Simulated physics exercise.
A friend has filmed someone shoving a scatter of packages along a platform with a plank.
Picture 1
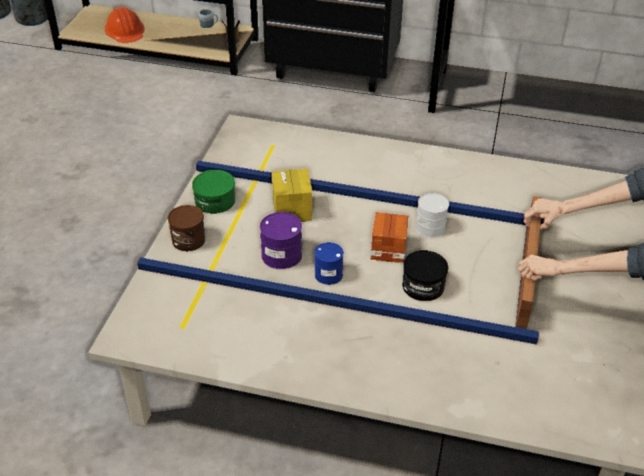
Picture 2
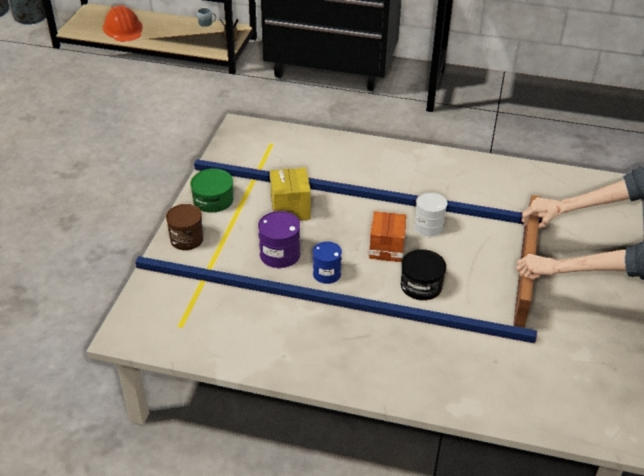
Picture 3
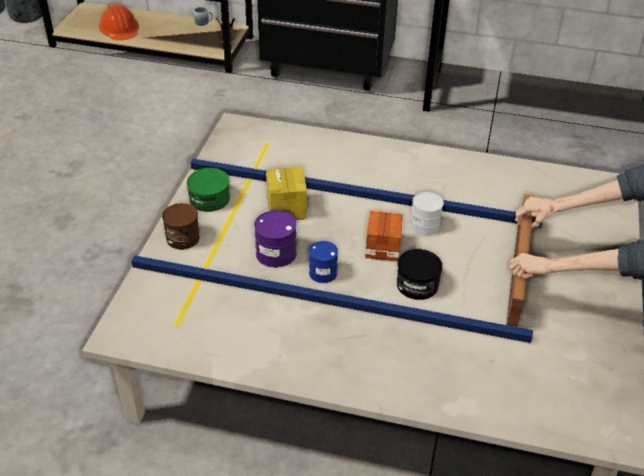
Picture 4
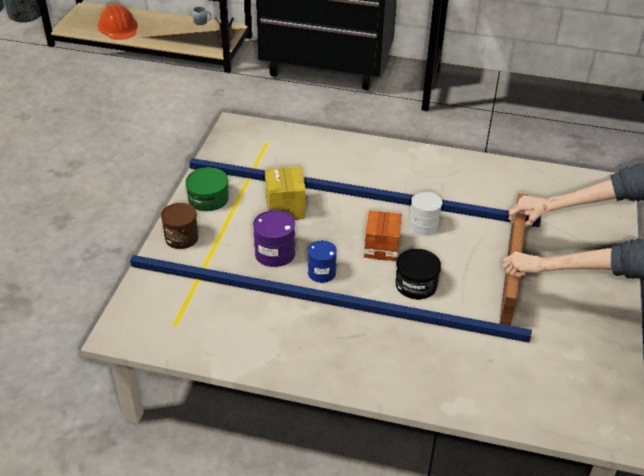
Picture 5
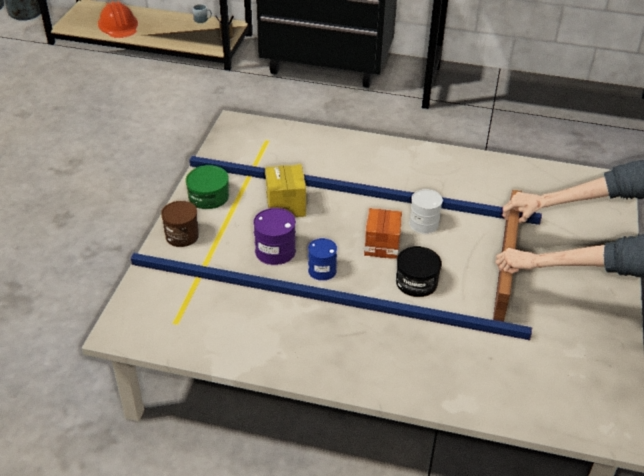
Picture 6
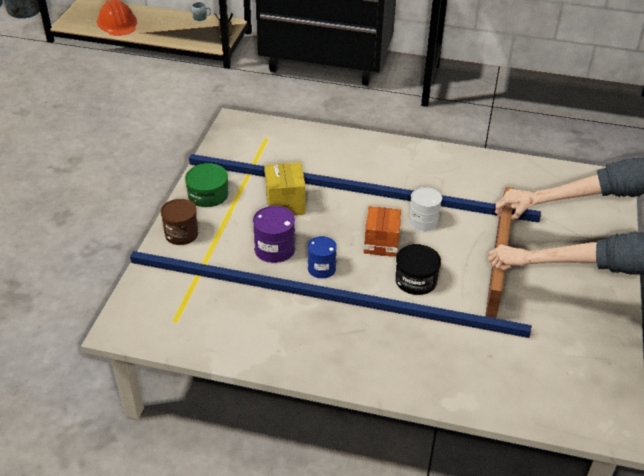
A workshop with a grey floor is seen from above, looking down on a pale table. Between two blue rails, green and brown tubs sit left of a yellow line, with a yellow box, purple and blue canisters, an orange box, and white and black containers to its right. Two hands slide a wooden plank slightly leftward from the right, the packages staying still as the camera shifts faintly.
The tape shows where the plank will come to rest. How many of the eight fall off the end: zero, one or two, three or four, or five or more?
As it turns out, the number that fall off is one or two.
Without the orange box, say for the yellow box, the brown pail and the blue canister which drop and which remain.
The yellow box holds on, the brown pail survives, the blue canister stays on.
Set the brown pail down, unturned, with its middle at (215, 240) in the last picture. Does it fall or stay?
The brown pail remains up.
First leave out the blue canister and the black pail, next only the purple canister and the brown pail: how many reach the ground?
First 1, then 1.
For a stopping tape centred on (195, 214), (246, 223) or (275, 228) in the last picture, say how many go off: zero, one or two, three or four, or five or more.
In that order: 3 or 4; not one; no fall at all.
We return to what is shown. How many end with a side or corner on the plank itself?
In contact: 3.
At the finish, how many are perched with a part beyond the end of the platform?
That would be 3.
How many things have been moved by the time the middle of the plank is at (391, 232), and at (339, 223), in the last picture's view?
The counts are 3 and 5.
Soon after, none off yet; brown pail at rest near (180, 222); green pail at rest near (207, 186); yellow box at rest near (285, 190).
After that, none off yet; brown pail moving near (176, 221); green pail displaced a little near (201, 185); yellow box displaced about its own width near (240, 182).
In the end, the number that fall off is one or two; gone, green pail.
